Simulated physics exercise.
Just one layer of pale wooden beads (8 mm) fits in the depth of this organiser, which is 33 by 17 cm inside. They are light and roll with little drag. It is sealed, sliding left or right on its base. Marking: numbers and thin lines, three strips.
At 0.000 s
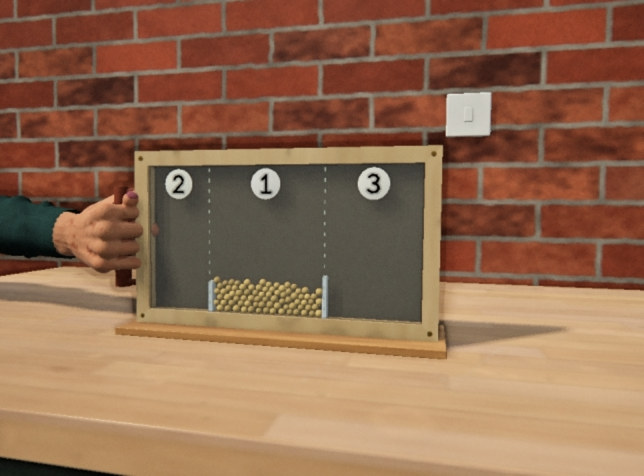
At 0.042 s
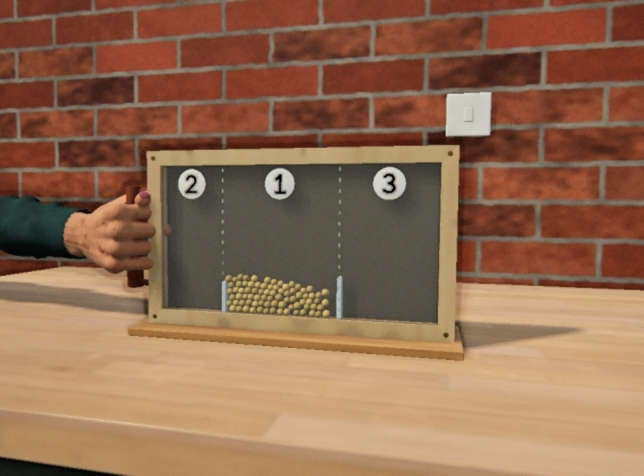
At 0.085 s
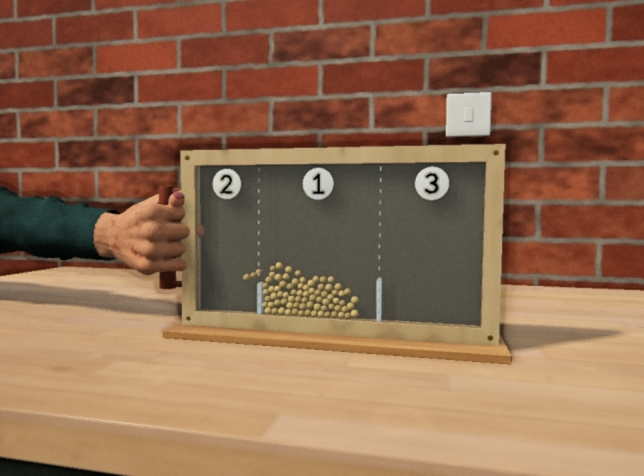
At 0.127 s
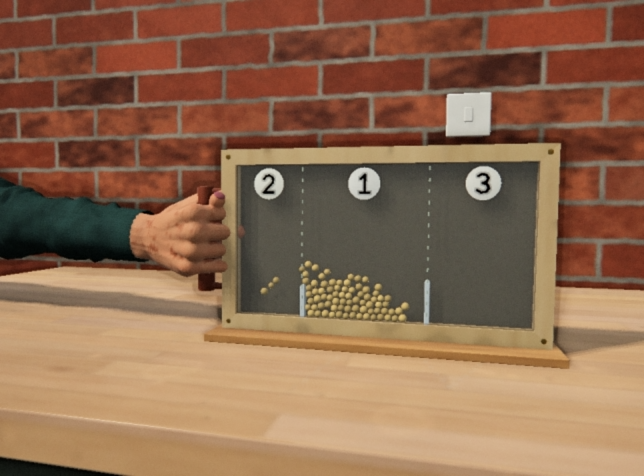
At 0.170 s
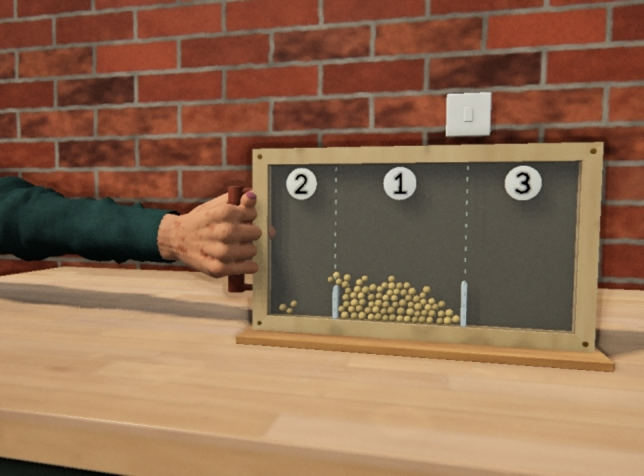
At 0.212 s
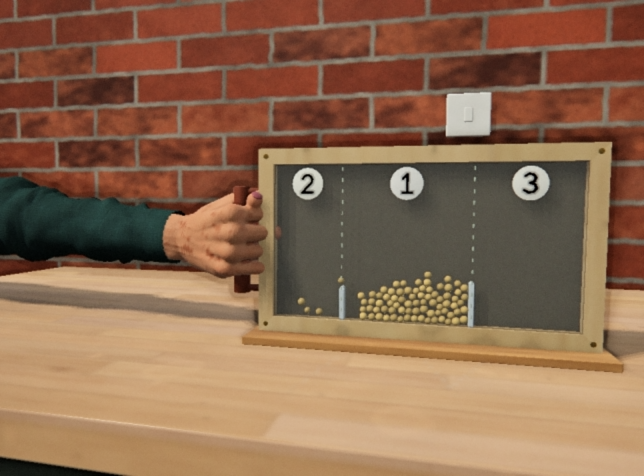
A hand slides a framed case right, and a few pale beads hop the left divider.
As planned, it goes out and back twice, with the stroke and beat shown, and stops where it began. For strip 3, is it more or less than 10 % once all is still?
Strip 3: More than 10 %.
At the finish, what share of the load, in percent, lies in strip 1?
Roughly 50 %.
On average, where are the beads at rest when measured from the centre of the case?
About 3 cm left and 8 cm below.
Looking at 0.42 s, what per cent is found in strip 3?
The share there is close to 20 per cent.
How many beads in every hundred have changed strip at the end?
Moved: Close to 50 %.
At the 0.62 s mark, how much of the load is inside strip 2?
About 25 % of the load.
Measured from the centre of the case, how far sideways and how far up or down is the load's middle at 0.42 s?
Roughly 1 centimetres to the left and 6 centimetres below.
By 0.42 s, it is at its start; the beads' middle is 1 cm left of and 6 cm below the centre; no. 1, 80 %, no. 2, 5 %, no. 3, 20 %.
By 0.62 s, it is 16 cm to the right; the beads' middle is 1 cm left of and 7 cm below the centre; no. 1, 65 %, no. 2, 25 %, no. 3, 15 %.
By 0.80 s, it is at its start; the beads' middle is 1 cm left of and 7 cm below the centre; no. 1, 55 %, no. 2, 20 %, no. 3, 25 %.
All still by 1.6 s, it is at its start; no. 1, 50 %, no. 2, 25 %, no. 3, 25 %.
